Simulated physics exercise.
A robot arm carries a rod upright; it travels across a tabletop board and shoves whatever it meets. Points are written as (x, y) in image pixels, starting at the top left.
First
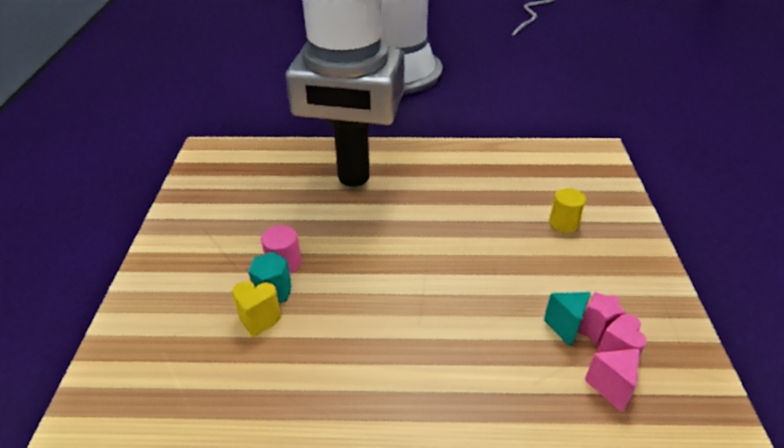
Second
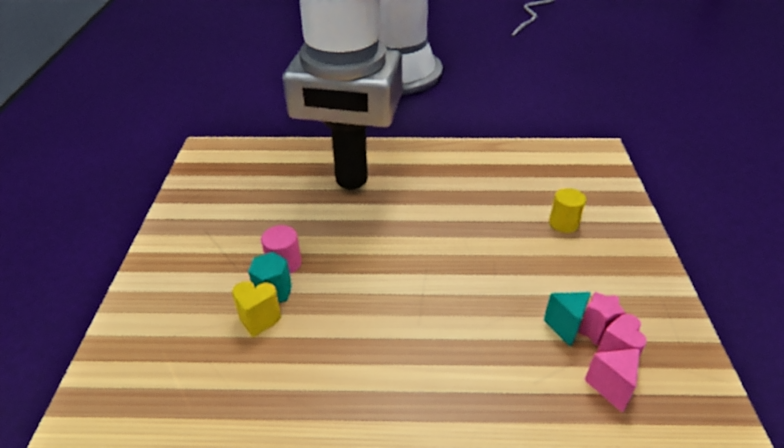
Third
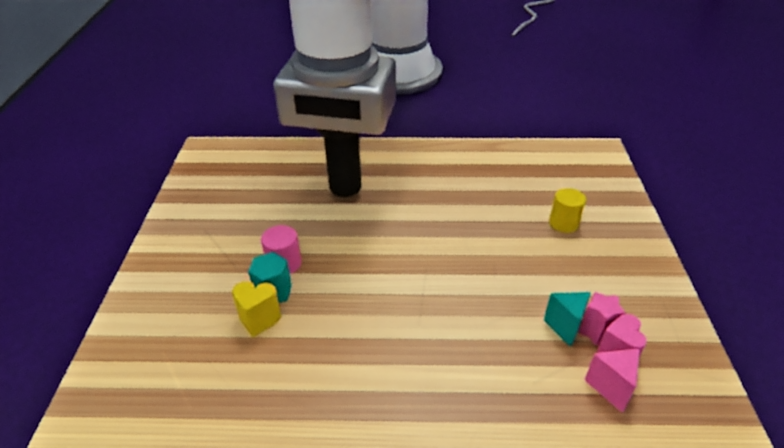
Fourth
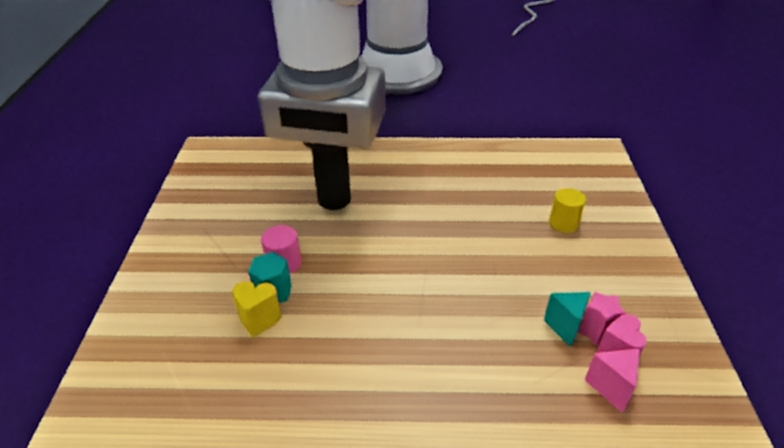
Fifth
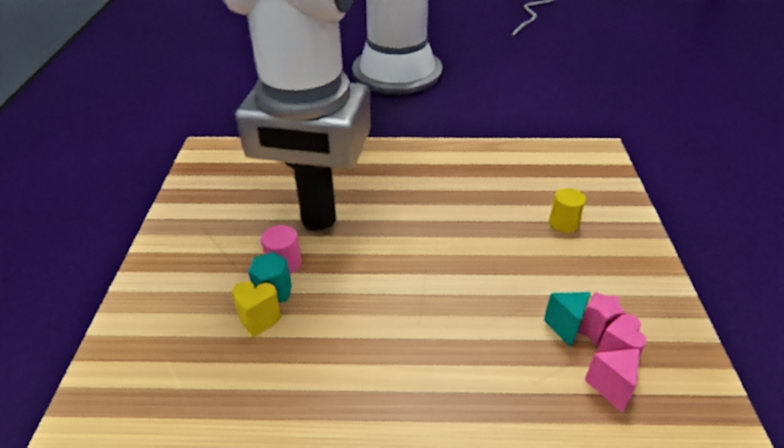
On a striped wooden board, a robot arm moving its black rod down and left near a pink cylinder, the coloured blocks staying still.
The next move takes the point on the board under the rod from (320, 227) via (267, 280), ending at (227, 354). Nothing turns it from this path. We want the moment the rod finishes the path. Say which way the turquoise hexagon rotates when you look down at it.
It turns counter-clockwise.
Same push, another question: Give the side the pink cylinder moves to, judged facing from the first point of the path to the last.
It moves off to the right.
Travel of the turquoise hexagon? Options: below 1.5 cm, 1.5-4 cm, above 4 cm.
It travels more than 4 cm.
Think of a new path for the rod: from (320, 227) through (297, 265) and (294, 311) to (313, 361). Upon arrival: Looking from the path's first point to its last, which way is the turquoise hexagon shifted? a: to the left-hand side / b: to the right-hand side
b
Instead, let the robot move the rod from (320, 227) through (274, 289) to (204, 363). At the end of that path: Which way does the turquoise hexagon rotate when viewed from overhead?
Prediction: Counterclockwise.
The first path, step by step. One third of the way, rod (282, 253); yellow heart-shaped block (251, 308); turquoise hexagon (250, 281), turned 45° anticlockwise; pink cylinder (250, 255).
Two thirds of the way, rod (252, 296); yellow heart-shaped block (252, 319), turned 50° anticlockwise; turquoise hexagon (214, 310); pink cylinder (205, 284).
At the end, rod (225, 347); yellow heart-shaped block (256, 331), turned 85° anticlockwise; turquoise hexagon (177, 350), turned 95° anticlockwise; pink cylinder (199, 286).
